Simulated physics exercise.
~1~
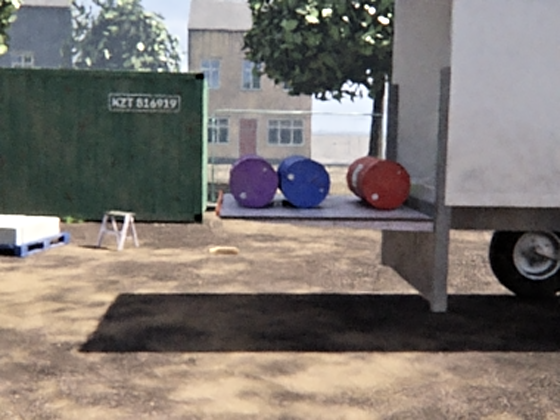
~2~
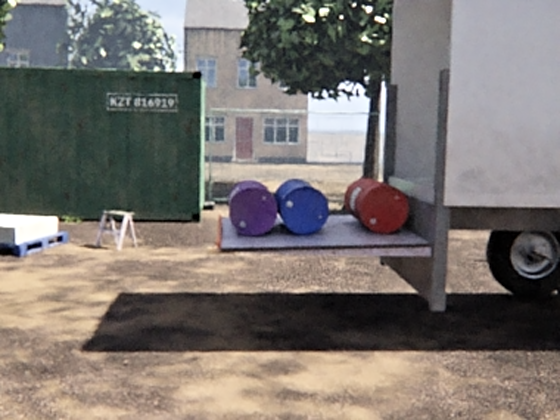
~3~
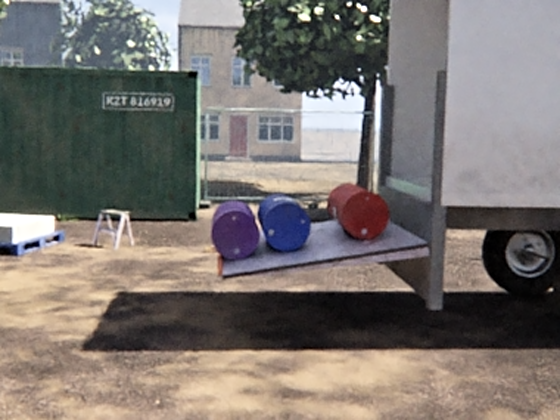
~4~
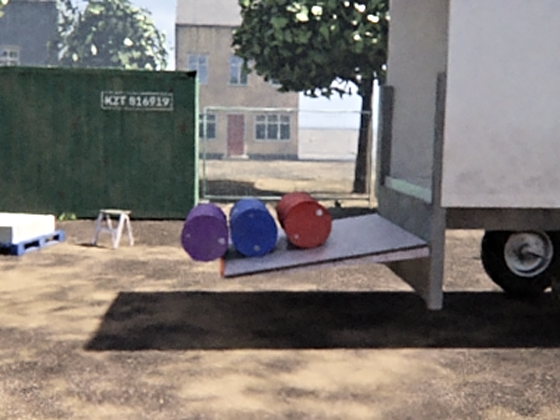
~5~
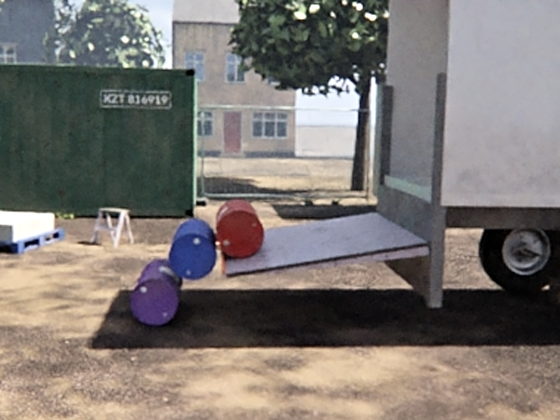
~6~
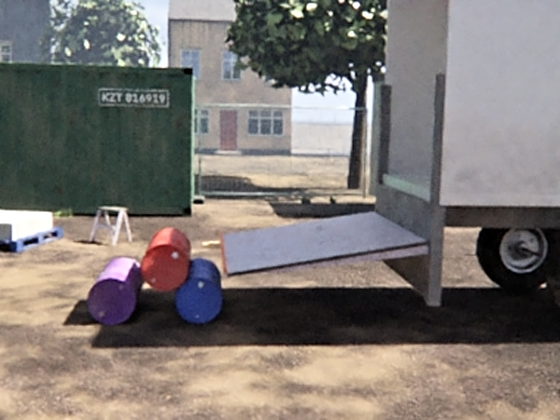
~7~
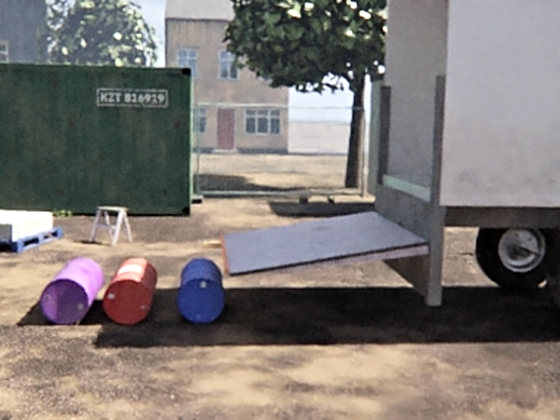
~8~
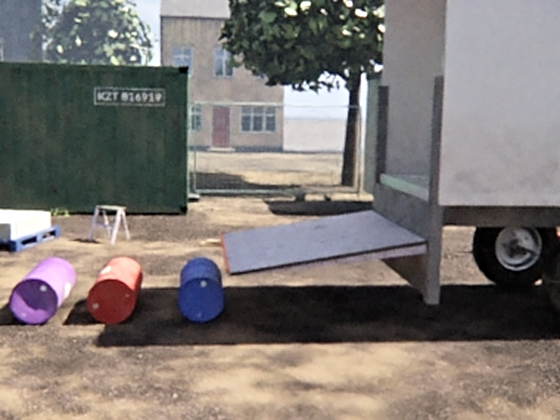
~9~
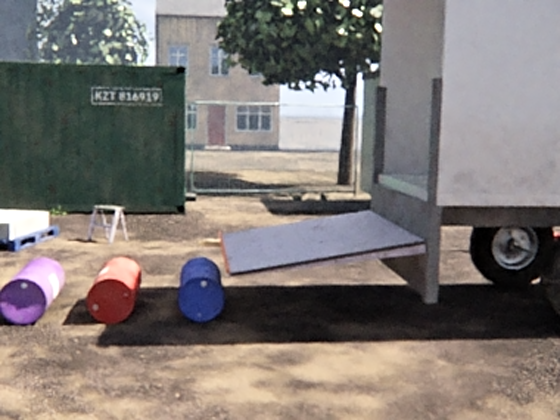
Three drums roll left off a tilting truck lift and come to rest on the ground.
